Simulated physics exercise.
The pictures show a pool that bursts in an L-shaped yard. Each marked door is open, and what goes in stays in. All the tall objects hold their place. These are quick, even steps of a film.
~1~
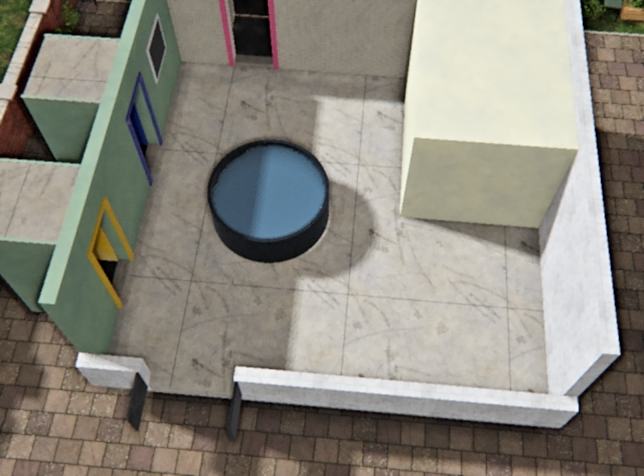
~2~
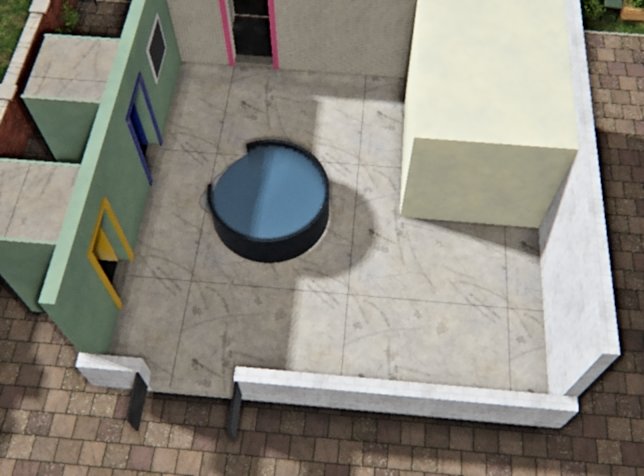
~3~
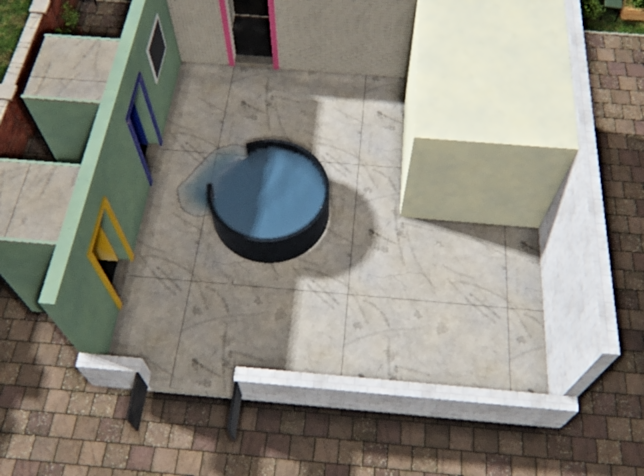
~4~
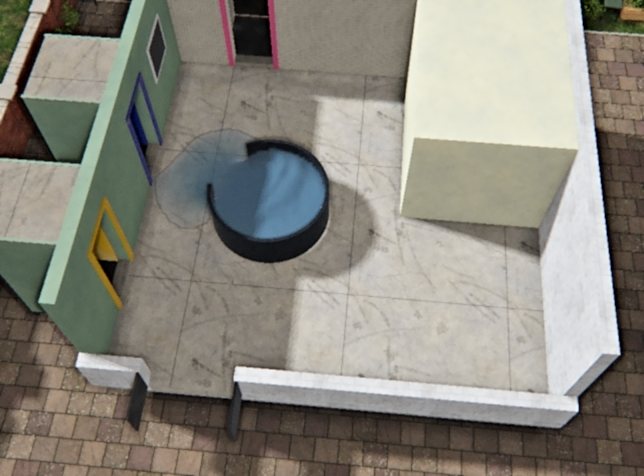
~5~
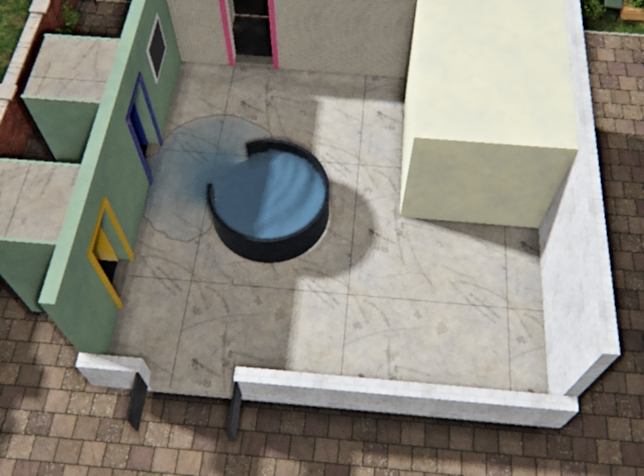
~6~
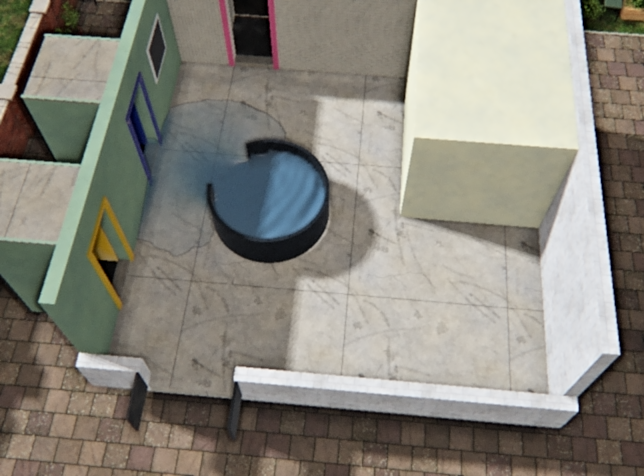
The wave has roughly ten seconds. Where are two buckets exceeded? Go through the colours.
The blue door takes more than that; the pink door takes more than that; the yellow door stays under that.
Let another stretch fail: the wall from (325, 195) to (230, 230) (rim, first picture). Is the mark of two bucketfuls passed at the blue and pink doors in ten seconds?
Then: The blue door holds, the pink door is under.
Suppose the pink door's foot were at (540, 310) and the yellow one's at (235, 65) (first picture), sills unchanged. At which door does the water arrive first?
That is the door marked blue.
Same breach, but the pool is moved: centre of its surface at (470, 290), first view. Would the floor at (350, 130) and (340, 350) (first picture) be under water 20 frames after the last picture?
As listed: Awash, clear.
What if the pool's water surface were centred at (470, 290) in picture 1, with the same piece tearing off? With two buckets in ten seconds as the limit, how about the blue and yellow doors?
In short: The blue door floods, the yellow door floods.
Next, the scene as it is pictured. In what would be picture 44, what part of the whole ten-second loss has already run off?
Near 90 in a hundred.
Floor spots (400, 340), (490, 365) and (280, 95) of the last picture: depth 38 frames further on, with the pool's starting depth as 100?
About 0, 0 and 10 per cent.
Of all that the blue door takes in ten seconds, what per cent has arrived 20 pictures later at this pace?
I make it 80 per cent.
A moment on, water covers 20 % of the floor; the blue door far over two buckets in, the pink door wet at the sill, nothing in, the yellow door wet at the sill, nothing in.
Next, water covers 25 % of the floor; the blue door far over two buckets in, the pink door under two buckets in, the yellow door wet at the sill, nothing in.
Then, water covers 45 % of the floor; the blue door far over two buckets in, the pink door under two buckets in, the yellow door wet at the sill, nothing in.
Later, water covers 65 % of the floor; the blue door far over two buckets in, the pink door over two buckets in, the yellow door wet at the sill, nothing in.
In the end, water covers 85 % of the floor; the blue door far over two buckets in, the pink door over two buckets in, the yellow door wet at the sill, nothing in.
